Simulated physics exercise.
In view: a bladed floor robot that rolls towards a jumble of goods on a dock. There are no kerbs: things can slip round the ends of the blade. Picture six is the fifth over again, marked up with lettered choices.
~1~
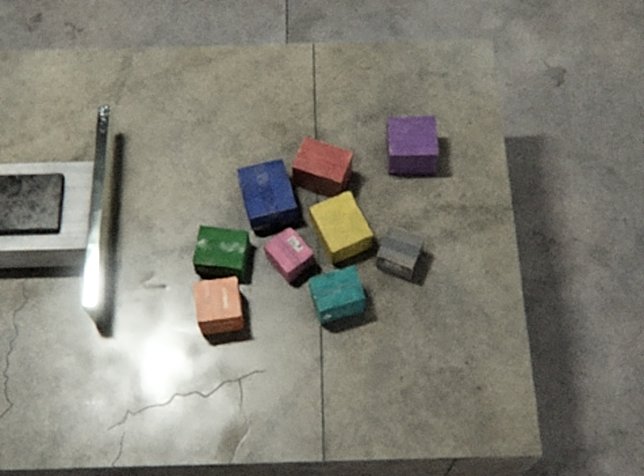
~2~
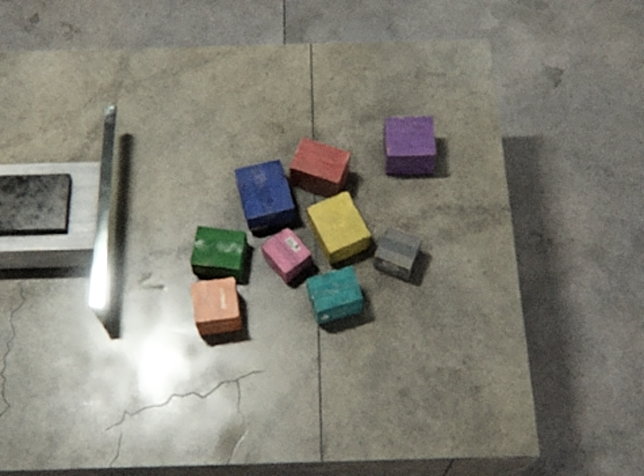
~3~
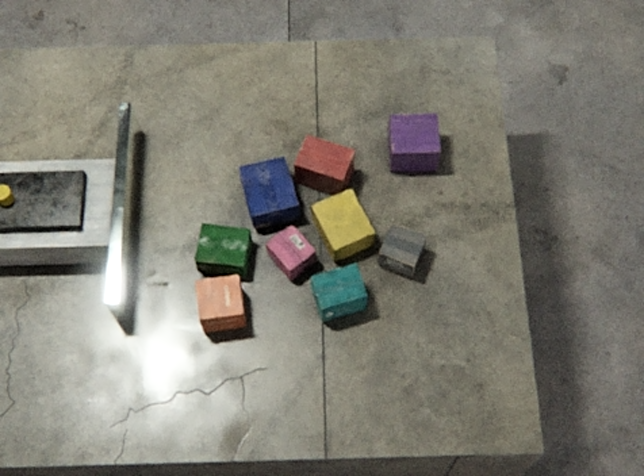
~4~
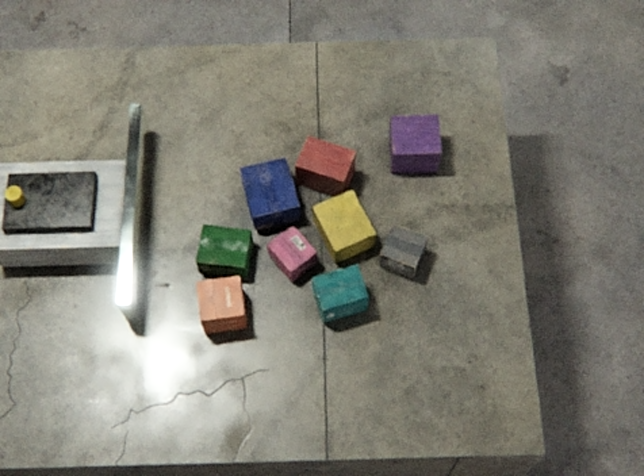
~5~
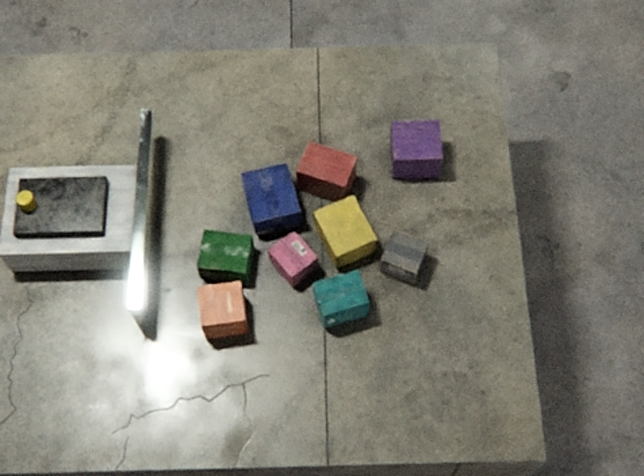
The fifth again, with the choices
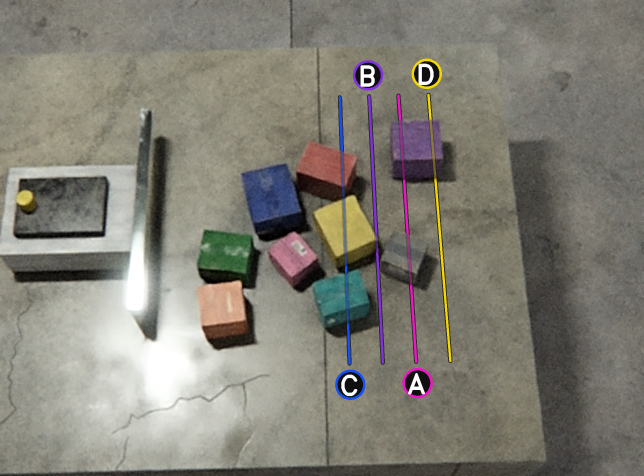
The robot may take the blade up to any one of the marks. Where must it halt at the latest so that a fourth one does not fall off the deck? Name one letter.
At D, and not beyond.
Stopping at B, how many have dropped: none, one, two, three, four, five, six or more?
The count is none.
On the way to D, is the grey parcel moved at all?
Yes.
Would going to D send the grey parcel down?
By then, yes.
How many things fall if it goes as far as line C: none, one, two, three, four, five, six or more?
By then, none.
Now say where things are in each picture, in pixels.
In the first frame, grey parcel (400, 253); red crate (323, 169); orange box (219, 306).
In the second frame, robot (31, 203); blue box (264, 195).
In the third frame, robot (46, 200); yellow crate (343, 225).
In the fourth frame, robot (57, 201); green box (225, 252).
In the fifth frame, robot (68, 206); grey parcel (405, 257); red crate (327, 173); orange box (223, 310).
On the marked copy, A at (407, 220); B at (376, 221); C at (344, 222); D at (439, 219).
With D. Early on, robot (174, 203); orange box (277, 310); yellow crate (355, 230).
Further on, robot (282, 200); purple crate (461, 128); grey parcel (469, 272).
At the end, robot (365, 198); grey parcel over the edge; yellow crate over the edge; two fallen.
As for the rest, A is within the limit but short; B is within the limit but short; C is within the limit but short.
